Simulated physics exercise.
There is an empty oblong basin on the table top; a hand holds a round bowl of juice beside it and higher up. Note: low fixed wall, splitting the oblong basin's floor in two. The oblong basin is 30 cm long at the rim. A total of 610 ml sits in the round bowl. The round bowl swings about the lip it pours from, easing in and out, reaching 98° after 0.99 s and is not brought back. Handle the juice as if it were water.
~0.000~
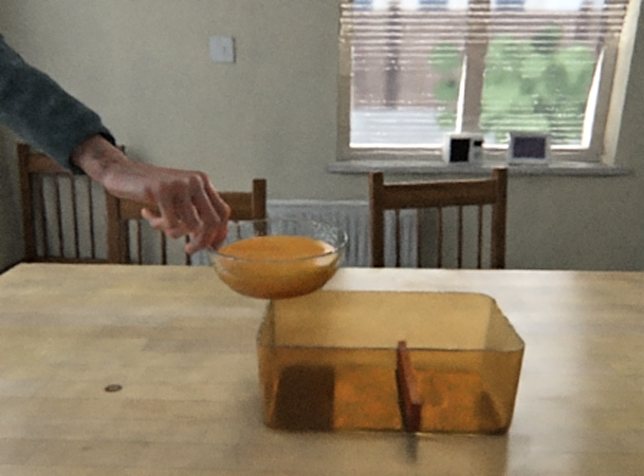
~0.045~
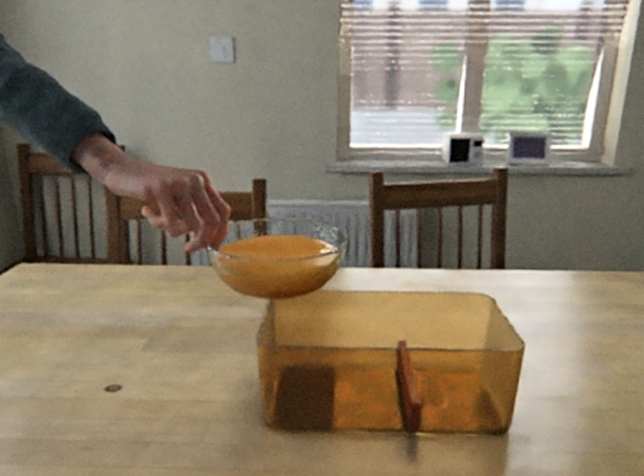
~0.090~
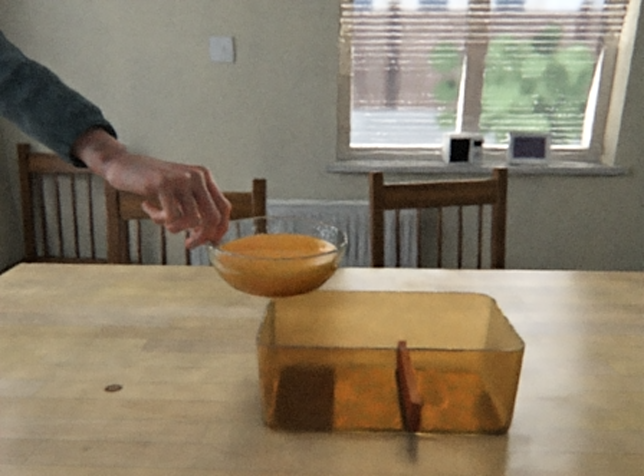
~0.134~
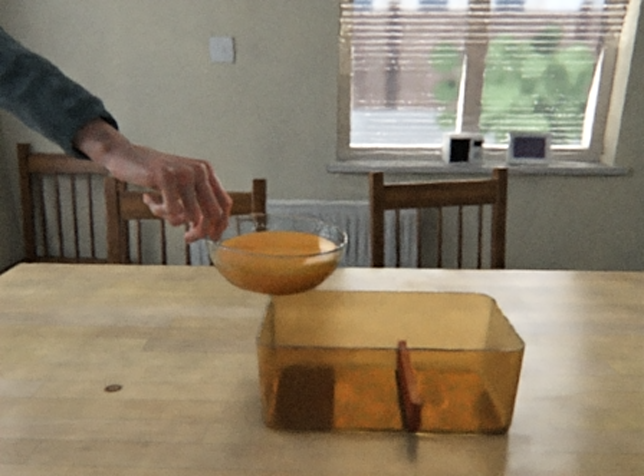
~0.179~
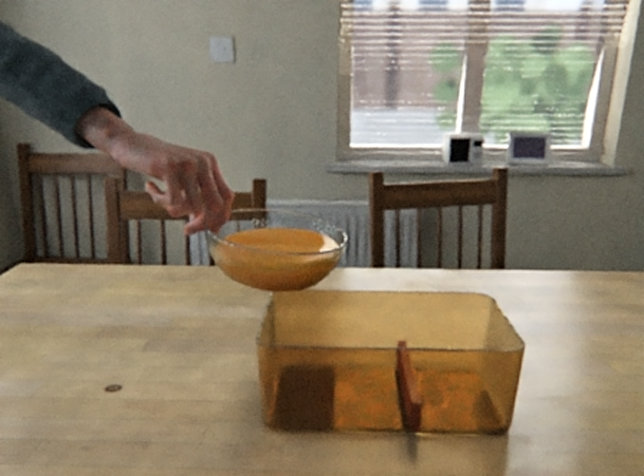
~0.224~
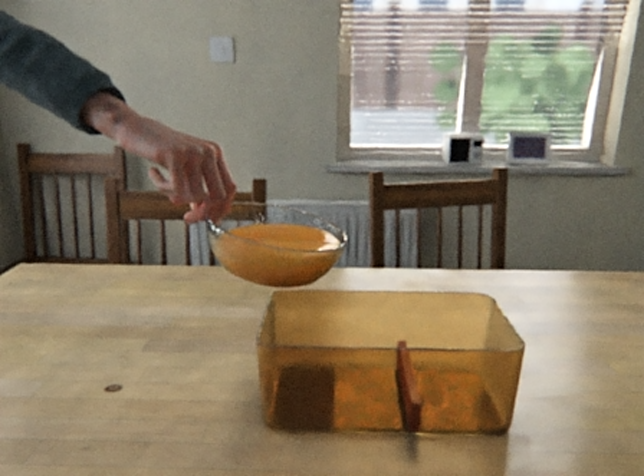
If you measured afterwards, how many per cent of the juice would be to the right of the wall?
About 73 out of 100.
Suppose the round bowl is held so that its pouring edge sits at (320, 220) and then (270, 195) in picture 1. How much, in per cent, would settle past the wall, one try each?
I'd say 50 percent on the first go, 10 percent on the next.
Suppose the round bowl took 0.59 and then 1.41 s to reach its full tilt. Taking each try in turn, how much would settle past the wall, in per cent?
About 60 %, then about 70 %.
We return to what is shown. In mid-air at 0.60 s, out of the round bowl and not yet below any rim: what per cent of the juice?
About 42 per cent.
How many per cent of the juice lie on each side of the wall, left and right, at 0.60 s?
I'd say some 10 on the left and some 0 on the right.
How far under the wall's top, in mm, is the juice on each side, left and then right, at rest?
About 34 mm on the left, about 12 mm on the right.
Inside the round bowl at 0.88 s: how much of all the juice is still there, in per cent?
About 2 % is still there.
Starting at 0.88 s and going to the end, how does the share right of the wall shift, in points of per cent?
It rises by about 3.
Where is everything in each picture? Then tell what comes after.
In the first picture, tilt 0°; pouring edge (346, 240); surface from (216, 252) to (341, 253); the oblong basin's rim runs from (265, 316) to (507, 320); the wall's top is at (408, 370).
In the second picture, tilt 1°; pouring edge (346, 240); surface from (215, 251) to (340, 252).
In the third picture, tilt 2°; pouring edge (346, 241); surface from (216, 249) to (340, 252).
In the fourth picture, tilt 4°; pouring edge (346, 241); surface from (216, 247) to (340, 249).
In the fifth picture, tilt 8°; pouring edge (346, 241); surface from (216, 242) to (341, 246).
In the sixth picture, tilt 12°; pouring edge (345, 241); surface from (216, 237) to (342, 242).
After 0.60 s the tilt is 66° and 48 per cent is still to pour, 9 is left of the wall and 0 right of it.
After 0.88 s the tilt is 95° and 2 per cent is still to pour, 15 is left of the wall and 70 right of it.
After 1.17 s the tilt is 98° and 0 per cent is still to pour, 26 is left of the wall and 73 right of it.
After 1.49 s the tilt is 98° and 0 per cent is still to pour, 26 is left of the wall and 73 right of it.
In the end 26 per cent lies left of the wall, 73 right of it and 1 outside.
